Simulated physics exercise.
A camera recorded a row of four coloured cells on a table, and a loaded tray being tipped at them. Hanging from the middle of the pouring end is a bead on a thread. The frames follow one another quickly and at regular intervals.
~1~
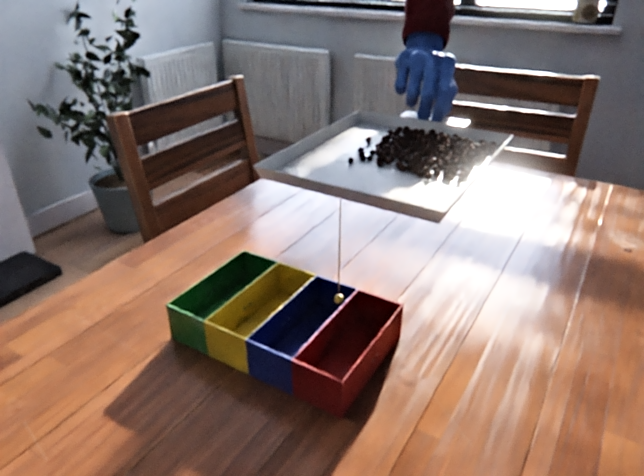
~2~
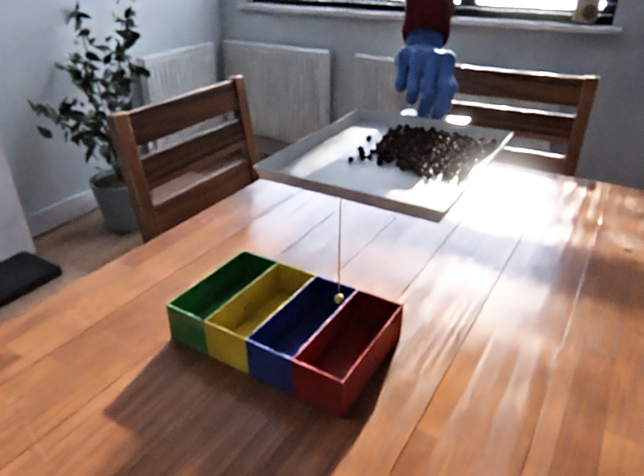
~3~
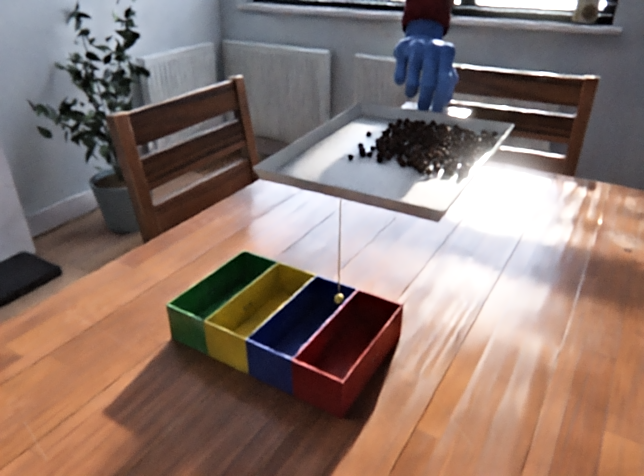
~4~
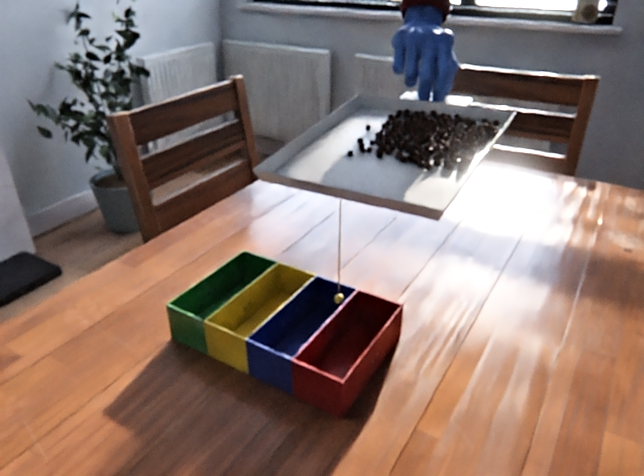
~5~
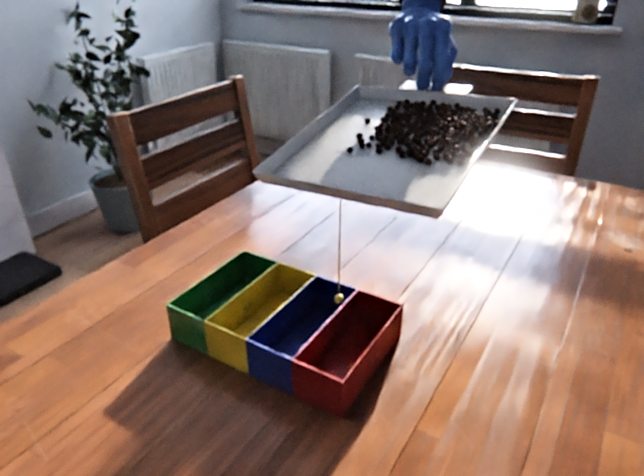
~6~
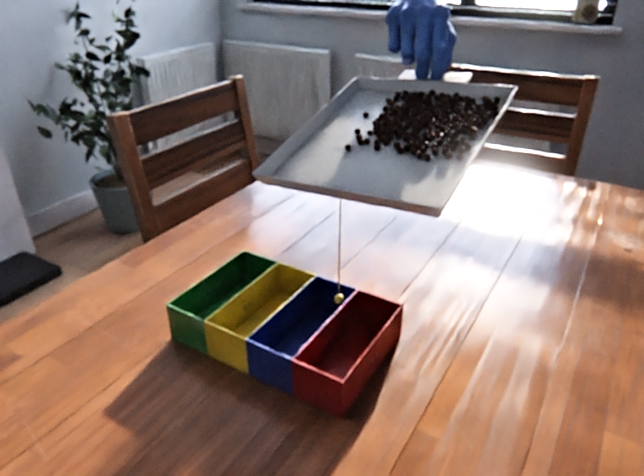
A tray of dark allspice berries, held at its far edge by a blue-gloved hand, was level at first, then its far side rose slowly above four coloured cells while the hanging bead stayed still.
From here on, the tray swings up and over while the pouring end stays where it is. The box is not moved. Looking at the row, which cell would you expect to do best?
I would expect the yellow cell to do best.
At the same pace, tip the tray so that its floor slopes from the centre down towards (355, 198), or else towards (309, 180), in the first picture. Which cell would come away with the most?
First red, then the cell in yellow.
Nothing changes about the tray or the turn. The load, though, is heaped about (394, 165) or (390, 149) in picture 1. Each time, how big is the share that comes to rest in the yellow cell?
The first start yields 40 per cent, the second 50 per cent.
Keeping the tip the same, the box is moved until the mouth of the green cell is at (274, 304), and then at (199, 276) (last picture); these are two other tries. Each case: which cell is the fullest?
At the first place green, at the second that blue cell.
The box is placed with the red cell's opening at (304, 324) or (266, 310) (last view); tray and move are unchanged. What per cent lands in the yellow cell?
First position: Some 10 %; second position: Some 0 %.
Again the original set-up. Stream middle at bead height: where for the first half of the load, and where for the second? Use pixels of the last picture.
Around (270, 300) first; around (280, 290) second.
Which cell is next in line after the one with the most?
Second position is held by that blue cell.
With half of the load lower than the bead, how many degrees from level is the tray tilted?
Angle: Close to 90°.
Soon, tray tipped steeply; about two thirds on the tray; a small part in the yellow cell; a small part in the blue cell; a small part in the green cell; a stray few in the red cell; a small part falling or outside the box.
A while on, tray tipped right over; a small part on the tray; about a quarter in the yellow cell; about a quarter in the blue cell; a small part in the red cell; a small part in the green cell; about a quarter falling or outside the box.
Towards the end, tray tipped past a quarter turn; about half in the yellow cell; about a third in the blue cell; a small part in the red cell; a small part in the green cell; a stray few falling or outside the box.
Finally, tray tipped past a quarter turn; about half in the yellow cell; about a third in the blue cell; a small part in the red cell; a small part in the green cell; a stray few outside the box.
